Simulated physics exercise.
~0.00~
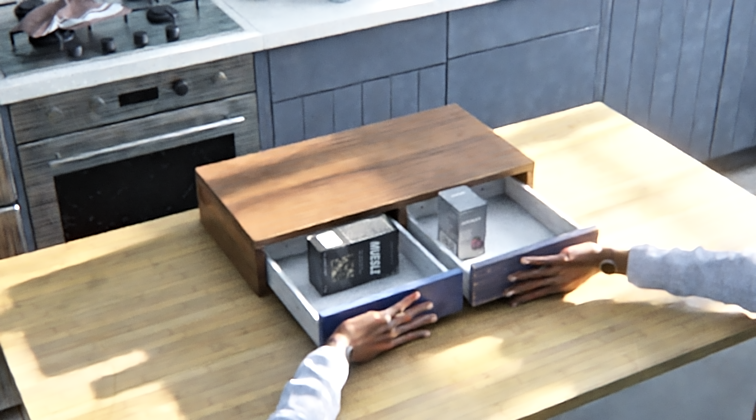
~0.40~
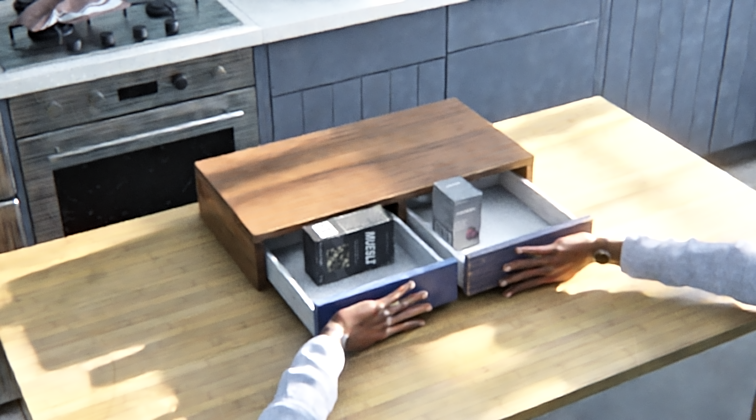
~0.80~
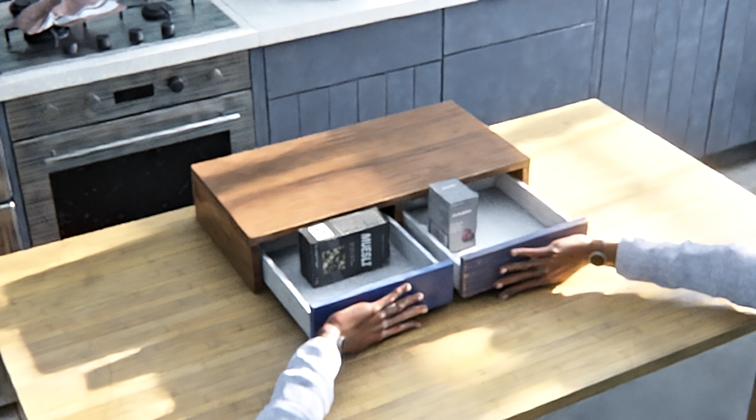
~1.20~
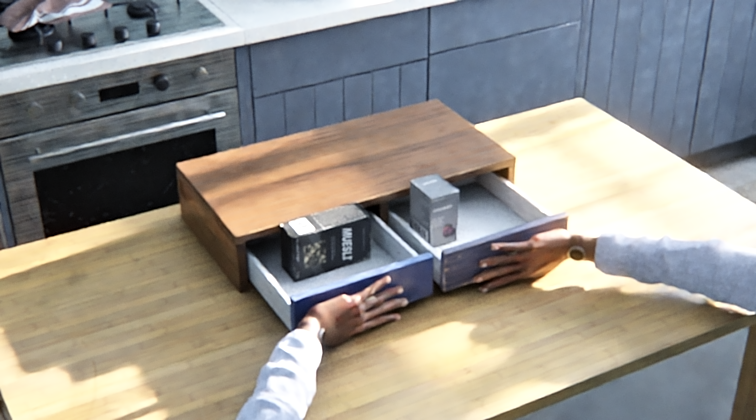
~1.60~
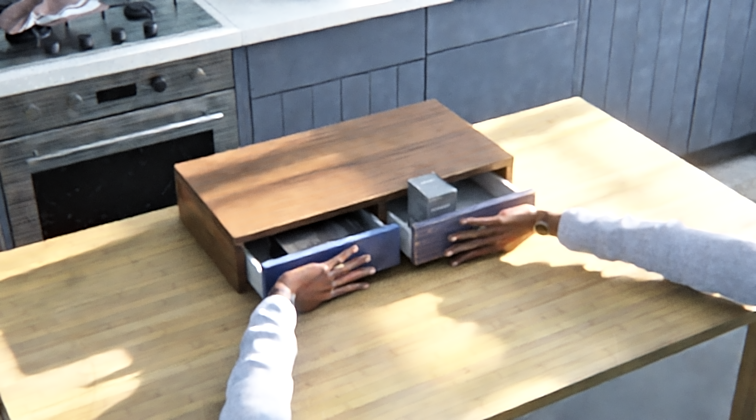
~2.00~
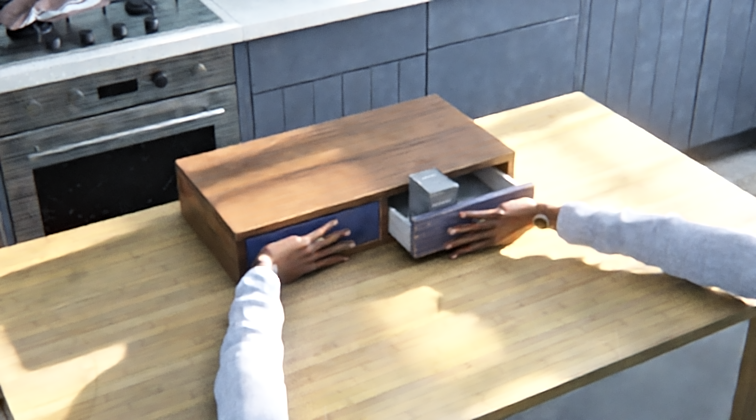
The clip shows two hands on the fronts of two open drawers in a wooden chest, one holding a black packet and the other an upright grey carton. The hands push both inwards; the left drawer closes flush, while the right stops partway and stays ajar, its carton still visible.
